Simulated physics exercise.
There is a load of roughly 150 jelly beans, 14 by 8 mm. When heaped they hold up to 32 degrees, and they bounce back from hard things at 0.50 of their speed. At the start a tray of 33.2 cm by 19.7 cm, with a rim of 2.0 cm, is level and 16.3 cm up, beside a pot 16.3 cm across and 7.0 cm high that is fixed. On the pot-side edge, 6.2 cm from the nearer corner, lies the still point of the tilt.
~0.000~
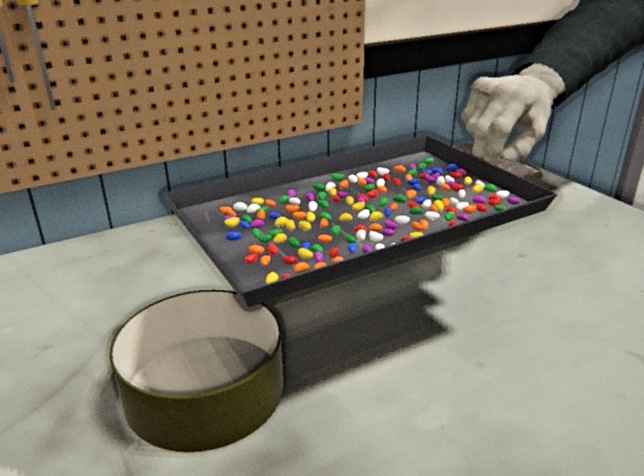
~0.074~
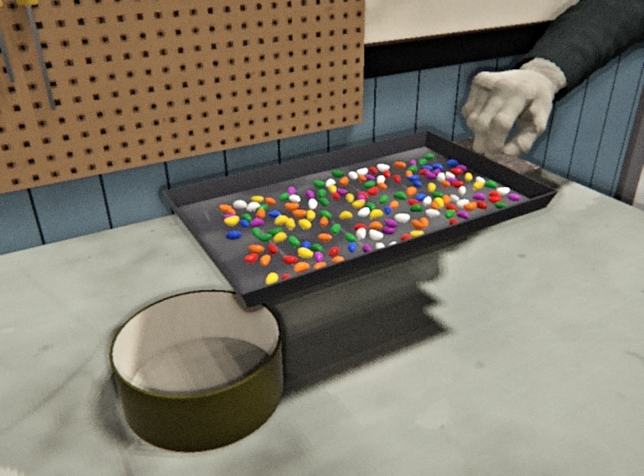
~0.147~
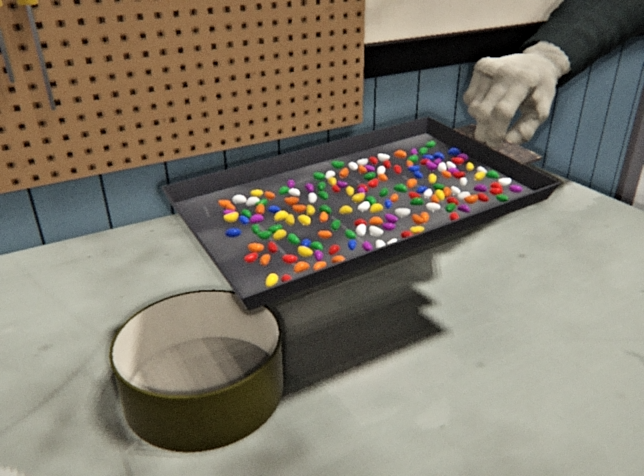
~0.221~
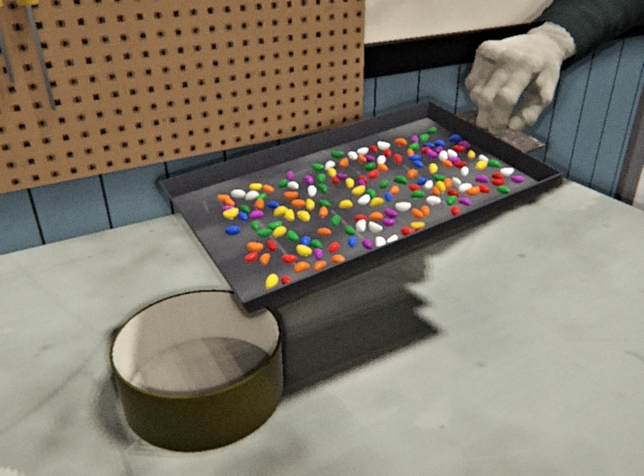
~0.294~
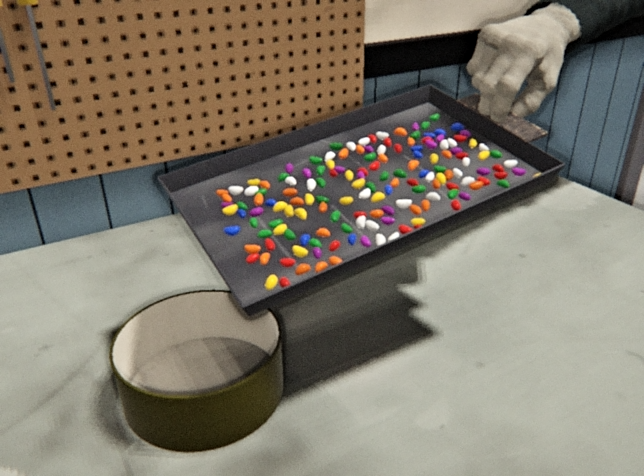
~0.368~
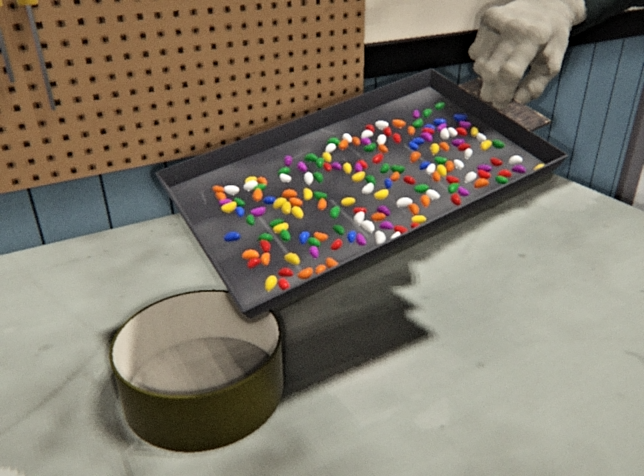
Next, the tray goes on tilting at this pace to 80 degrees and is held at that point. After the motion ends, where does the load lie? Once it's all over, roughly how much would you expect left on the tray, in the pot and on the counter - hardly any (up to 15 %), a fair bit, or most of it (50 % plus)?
I'd expect left on the tray: Hardly any; pot: Hardly any; counter: Most of it.
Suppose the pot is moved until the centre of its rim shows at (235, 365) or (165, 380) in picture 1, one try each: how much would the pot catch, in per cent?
Estimates: 85 % and 25 %, in that order.
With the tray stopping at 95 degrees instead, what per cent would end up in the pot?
In that case some 0 per cent.
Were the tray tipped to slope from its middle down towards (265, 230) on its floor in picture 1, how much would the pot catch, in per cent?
I'd estimate about 60 %.
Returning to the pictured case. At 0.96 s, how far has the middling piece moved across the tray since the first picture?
Displacement on the tray: Roughly 9 cm.
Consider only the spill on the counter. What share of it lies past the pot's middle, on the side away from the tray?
Near 50 in a hundred.
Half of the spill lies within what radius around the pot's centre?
That comes to near 14 cm.
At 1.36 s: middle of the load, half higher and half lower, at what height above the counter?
Roughly 18 centimetres, more or less.
Then, at 0.96 s, tilt 46 degrees; the tray holds 100 %, the pot 0 %.
After 1.36 s, tilt 66 degrees; the tray holds 90 %, the pot 0 %.
After 1.84 s, tilt 80 degrees; the tray holds 15 %, the pot 0 %.
In the end, at 3.3 s, tray 0 %, pot 0 %, counter 95 %.
